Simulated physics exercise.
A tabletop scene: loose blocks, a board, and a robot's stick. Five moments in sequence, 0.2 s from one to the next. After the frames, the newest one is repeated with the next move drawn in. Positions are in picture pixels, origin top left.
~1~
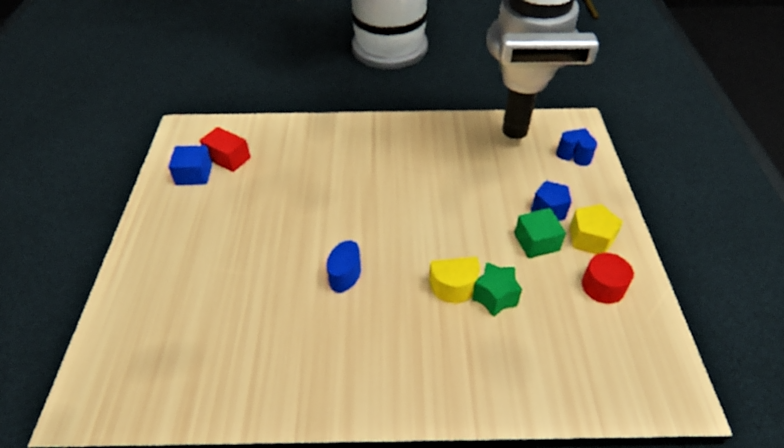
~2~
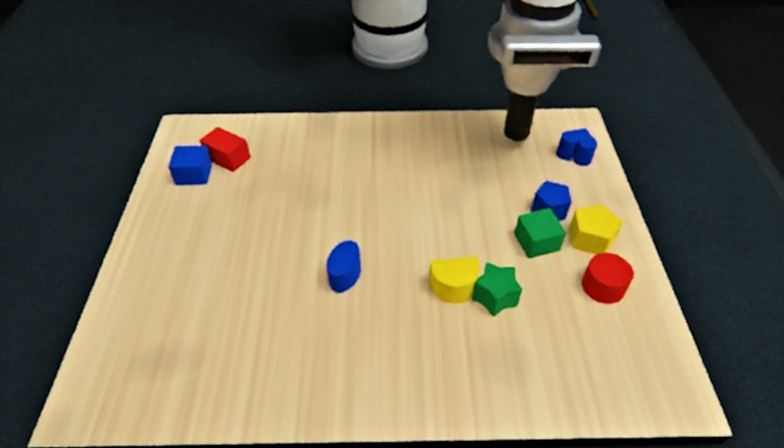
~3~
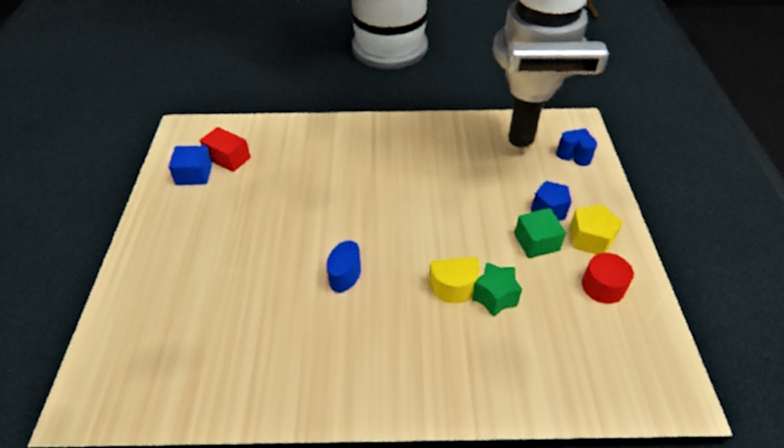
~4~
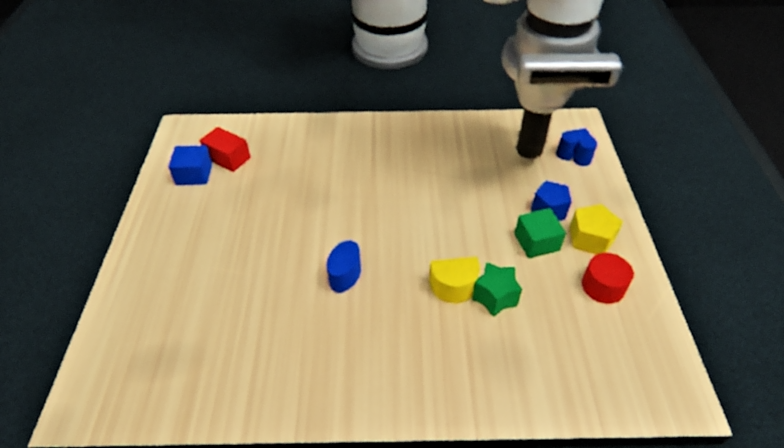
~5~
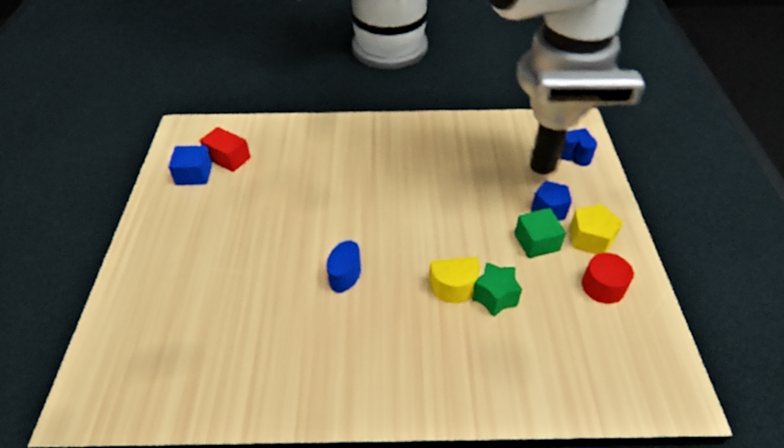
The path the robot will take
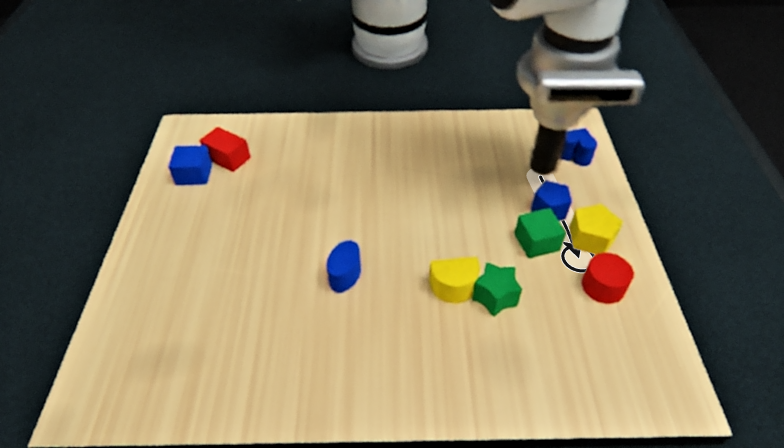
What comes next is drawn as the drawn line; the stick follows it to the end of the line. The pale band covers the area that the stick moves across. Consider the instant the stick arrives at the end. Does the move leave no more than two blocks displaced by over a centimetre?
No, I don't think so.
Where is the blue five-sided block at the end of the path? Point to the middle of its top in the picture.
So, by the moment the path ends, you'll find the top centre of the blue five-sided block at (569, 262).
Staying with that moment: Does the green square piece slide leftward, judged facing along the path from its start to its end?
No - that is not the case.
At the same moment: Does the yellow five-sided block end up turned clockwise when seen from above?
I expect not.
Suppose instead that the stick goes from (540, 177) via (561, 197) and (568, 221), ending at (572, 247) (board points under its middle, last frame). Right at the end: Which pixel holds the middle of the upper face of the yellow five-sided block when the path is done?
Located at (616, 241).
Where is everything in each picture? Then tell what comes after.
Stick tip (515, 132); block tops, green square piece (542, 224); blue five-sided block (555, 193); yellow five-sided block (598, 220); red circle (612, 269), in the first frame.
Stick (516, 134); blocks unchanged, in the second frame.
Stick (521, 140); blocks unchanged, in the third frame.
Stick (529, 151); blocks unchanged, in the fourth frame.
Stick (543, 167); green square piece (542, 224); blue five-sided block (555, 193); yellow five-sided block (598, 220); red circle (612, 269), in the fifth frame.
Path on the board, from (540, 177) directly to (579, 258).
What follows on the original path. One third of the way, stick (557, 192); green square piece (540, 228); blue five-sided block (561, 206); yellow five-sided block (602, 224).
Two thirds of the way, stick (570, 219); green square piece (530, 238); blue five-sided block (565, 234), turned 20° clockwise; yellow five-sided block (607, 232), turned 50° anticlockwise.
At the end, stick (583, 248); green square piece (527, 240), turned 15° clockwise; blue five-sided block (569, 262), turned 35° clockwise; yellow five-sided block (624, 241), turned 70° anticlockwise; red circle in place.
